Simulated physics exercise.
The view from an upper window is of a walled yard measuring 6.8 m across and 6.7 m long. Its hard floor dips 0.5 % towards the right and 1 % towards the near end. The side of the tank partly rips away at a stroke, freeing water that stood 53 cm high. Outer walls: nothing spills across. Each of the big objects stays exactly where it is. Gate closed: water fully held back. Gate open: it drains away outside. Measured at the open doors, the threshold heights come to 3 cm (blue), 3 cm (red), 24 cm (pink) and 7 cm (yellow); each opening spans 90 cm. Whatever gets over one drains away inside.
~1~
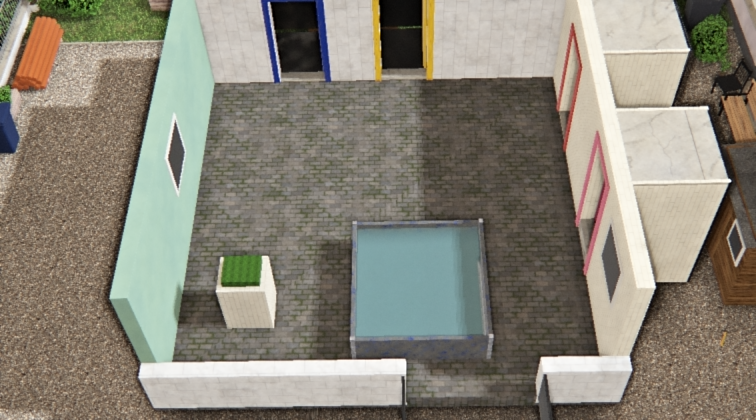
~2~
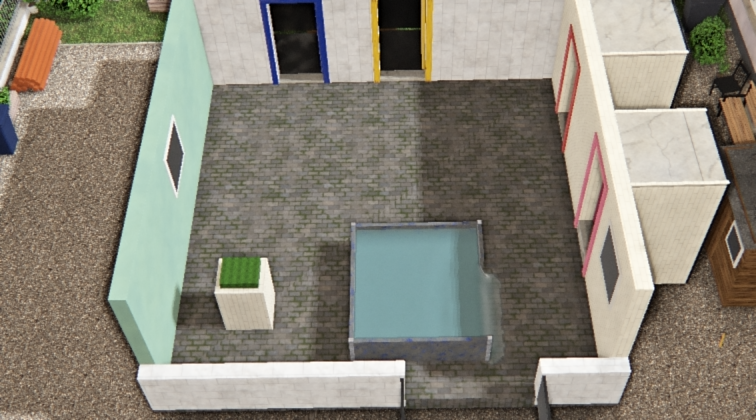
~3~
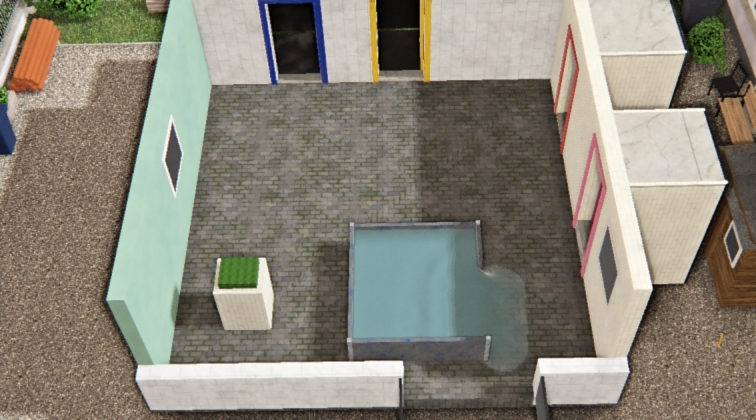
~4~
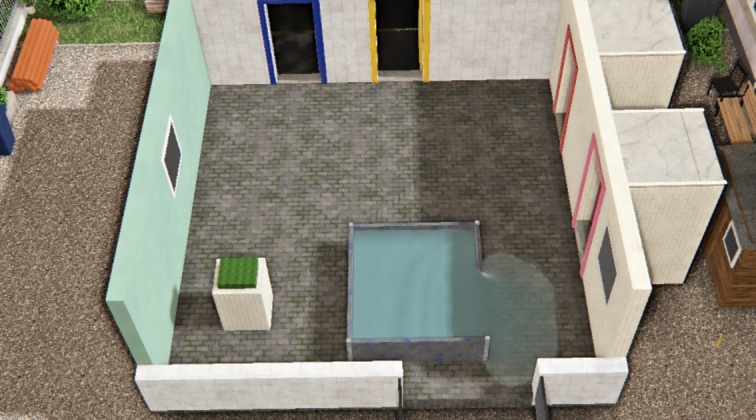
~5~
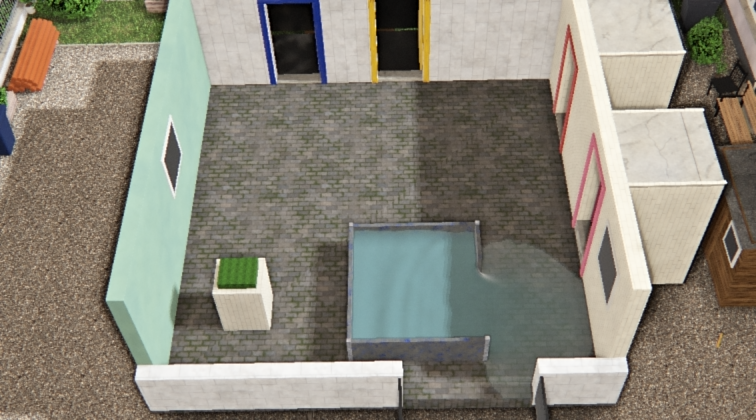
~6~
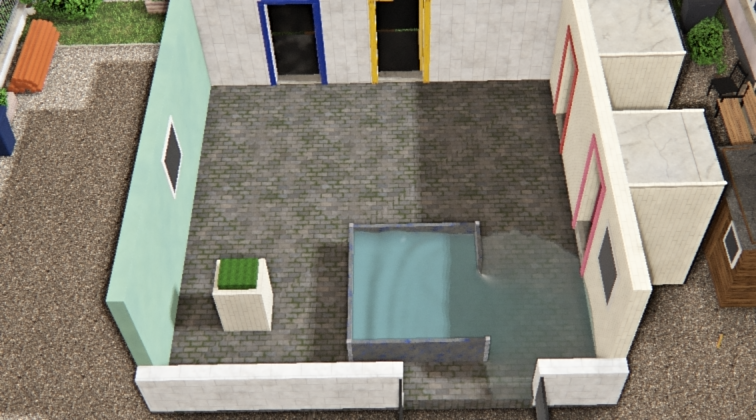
Water bursting from the right side of a square tank and fanning across the dark paved floor of a walled yard.
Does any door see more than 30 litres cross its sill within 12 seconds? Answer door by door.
Taking each door, the blue door does not; the red door does; the pink door does not; the yellow door does not.
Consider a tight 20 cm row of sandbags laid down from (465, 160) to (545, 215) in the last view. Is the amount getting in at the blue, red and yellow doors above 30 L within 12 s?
Checking the limit, blue is fine, red is fine, yellow is fine.
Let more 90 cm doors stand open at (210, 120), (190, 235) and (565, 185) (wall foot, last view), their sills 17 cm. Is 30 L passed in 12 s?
Check each in turn: The first fails, the second fails, the third fails.
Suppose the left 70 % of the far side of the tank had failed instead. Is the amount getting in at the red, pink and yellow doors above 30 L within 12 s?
Against that limit: Red past it, pink below, yellow above.
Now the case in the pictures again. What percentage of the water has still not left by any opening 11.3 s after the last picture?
About 72 per cent.
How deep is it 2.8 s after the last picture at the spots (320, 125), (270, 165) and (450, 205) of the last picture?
Around 0 cm, 0 cm and 2 cm, in the order given.
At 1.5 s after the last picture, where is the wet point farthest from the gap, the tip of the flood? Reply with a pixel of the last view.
I'd put it close to (556, 139).
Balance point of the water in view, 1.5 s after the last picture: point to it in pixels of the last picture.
At roughly (485, 307).
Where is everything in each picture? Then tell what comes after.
In the first picture, still water, 53 cm deep, in the tank at (419, 280).
In the second picture, the front is at (494, 359), 0.8 m from the gap at (482, 310); 0.3 m2 of floor is under water; 53 cm left at the back of the tank.
In the third picture, the front is at a hidden place, 1.0 m from the gap at (481, 311); 1.1 m2 of floor is under water; 53 cm left at the back of the tank.
In the fourth picture, the front is at a hidden place, 1.3 m from the gap at (480, 311); 2.2 m2 of floor is under water; 53 cm left at the back of the tank.
In the fifth picture, the front is at (584, 293), 1.8 m from the gap at (480, 311); 3.6 m2 of floor is under water; 53 cm left at the back of the tank.
In the sixth picture, water pours out at (480, 312) and has run 2.1 m, to a hidden place; typically 7 cm deep outside, 49 cm at the tank's back.
Then, 0.7 s after the last picture water covers 10 % of the floor and is deepest (50 cm) near (596, 383); blue door not reached, red door not reached, pink door 18 cm at the sill, 0 L in, yellow door not reached.
Then, 1.5 s after the last picture water covers 15 % of the floor and is deepest (40 cm) near (586, 322); blue door not reached, red door not reached, pink door 18 cm at the sill, 0 L in, yellow door not reached.
Then, 2.8 s after the last picture water covers 40 % of the floor and is deepest (26 cm) near (596, 383); blue door not reached, red door 5 cm at the sill, 0 L in, pink door 16 cm at the sill, 0 L in, yellow door not reached.
Then, 6.3 s after the last picture water covers 55 % of the floor and is deepest (14 cm) near (596, 383); blue door 4 cm at the sill, 0 L in, red door 7 cm at the sill, 8 L in, pink door 9 cm at the sill, 0 L in, yellow door 7 cm at the sill, 4 L in.
Then, 11.3 s after the last picture water covers 95 % of the floor and is deepest (8 cm) near (584, 383); blue door 2 cm at the sill, 1 L in, red door 6 cm at the sill, 57 L in, pink door 5 cm at the sill, 0 L in, yellow door 2 cm at the sill, 5 L in.
